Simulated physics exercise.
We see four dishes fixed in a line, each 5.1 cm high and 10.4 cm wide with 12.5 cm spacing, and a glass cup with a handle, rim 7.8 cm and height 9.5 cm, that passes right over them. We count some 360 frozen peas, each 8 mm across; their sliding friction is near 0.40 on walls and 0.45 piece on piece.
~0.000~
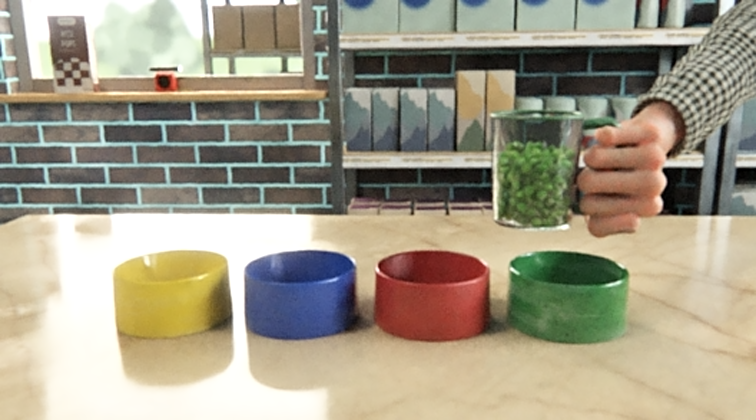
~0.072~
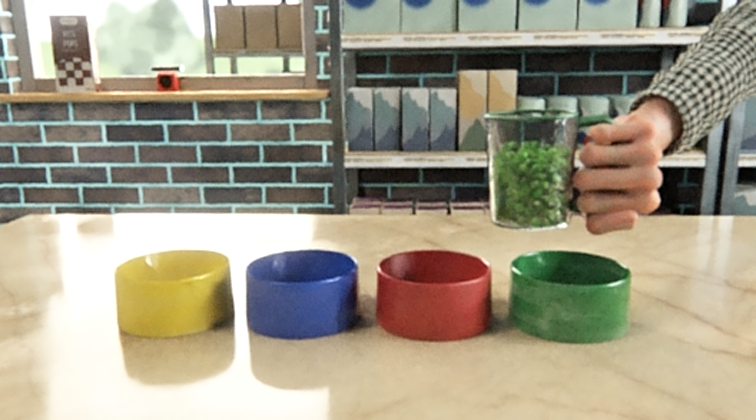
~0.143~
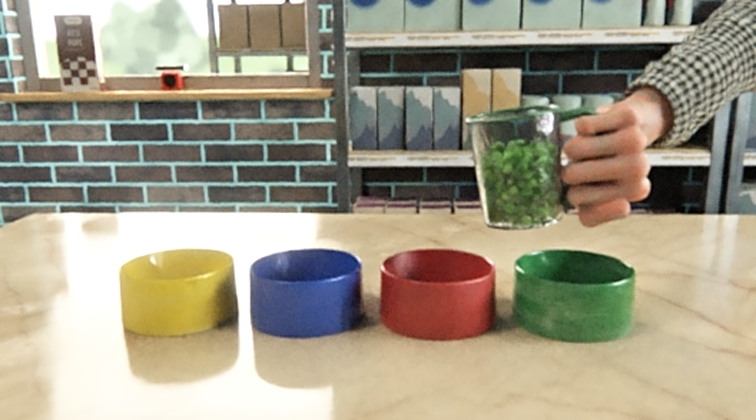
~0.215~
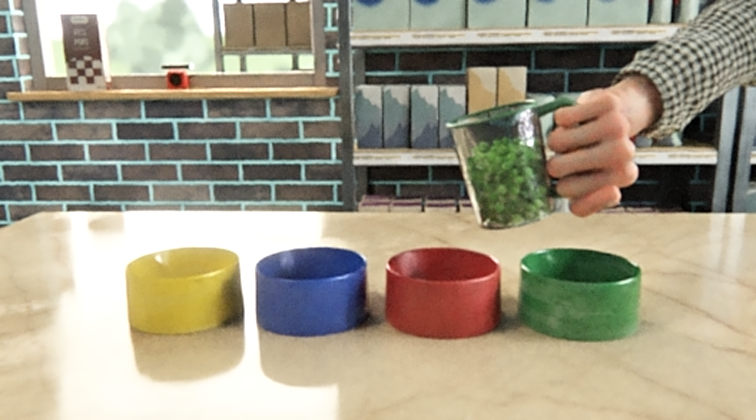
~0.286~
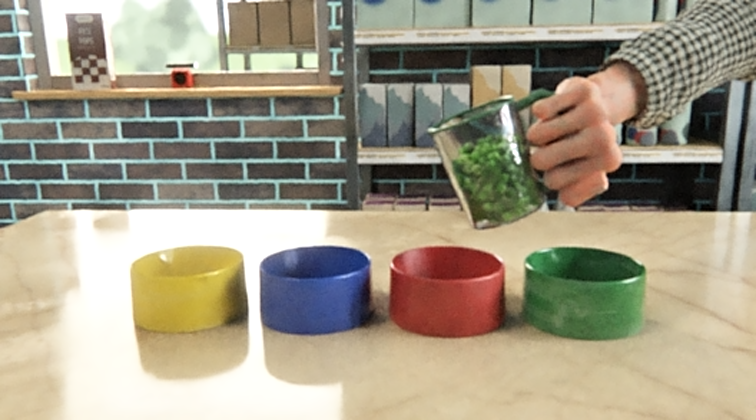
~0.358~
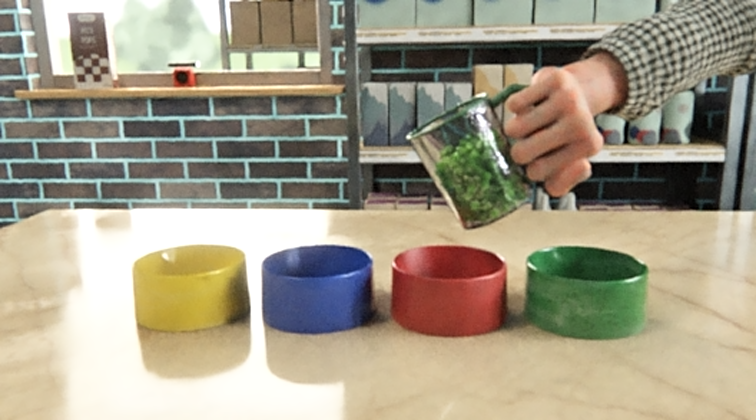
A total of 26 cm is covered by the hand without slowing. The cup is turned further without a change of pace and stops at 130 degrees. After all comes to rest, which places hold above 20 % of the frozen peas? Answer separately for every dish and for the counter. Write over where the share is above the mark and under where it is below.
Red dish: Under; blue dish: Under; green dish: Under; yellow dish: Over; counter: Under.
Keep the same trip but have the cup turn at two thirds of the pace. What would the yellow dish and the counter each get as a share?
Result: Yellow dish 100, counter 0.
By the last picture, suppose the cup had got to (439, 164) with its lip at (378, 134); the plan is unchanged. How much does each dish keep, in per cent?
Kept per dish: Red = 0, blue = 0, green = 0, yellow = 100.
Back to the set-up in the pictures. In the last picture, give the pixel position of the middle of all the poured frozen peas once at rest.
Close to pixel (194, 287).
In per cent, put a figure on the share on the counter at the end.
About 0 percent.
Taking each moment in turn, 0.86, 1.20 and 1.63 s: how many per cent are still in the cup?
Going in order, it reads 100, then 85, and finally 0 per cent.
Then, at 0.86 s, tilt 77 degrees; cup holds 100 %.
Then, at 1.20 s, tilt 109 degrees; cup holds 85 %, yellow 10 %.
After 1.63 s, tilt 130 degrees; cup holds 0 %, yellow 100 %.
By 2.0 s all is still; red 0 %, blue 0 %, green 0 %, yellow 100 %, counter 0 %.
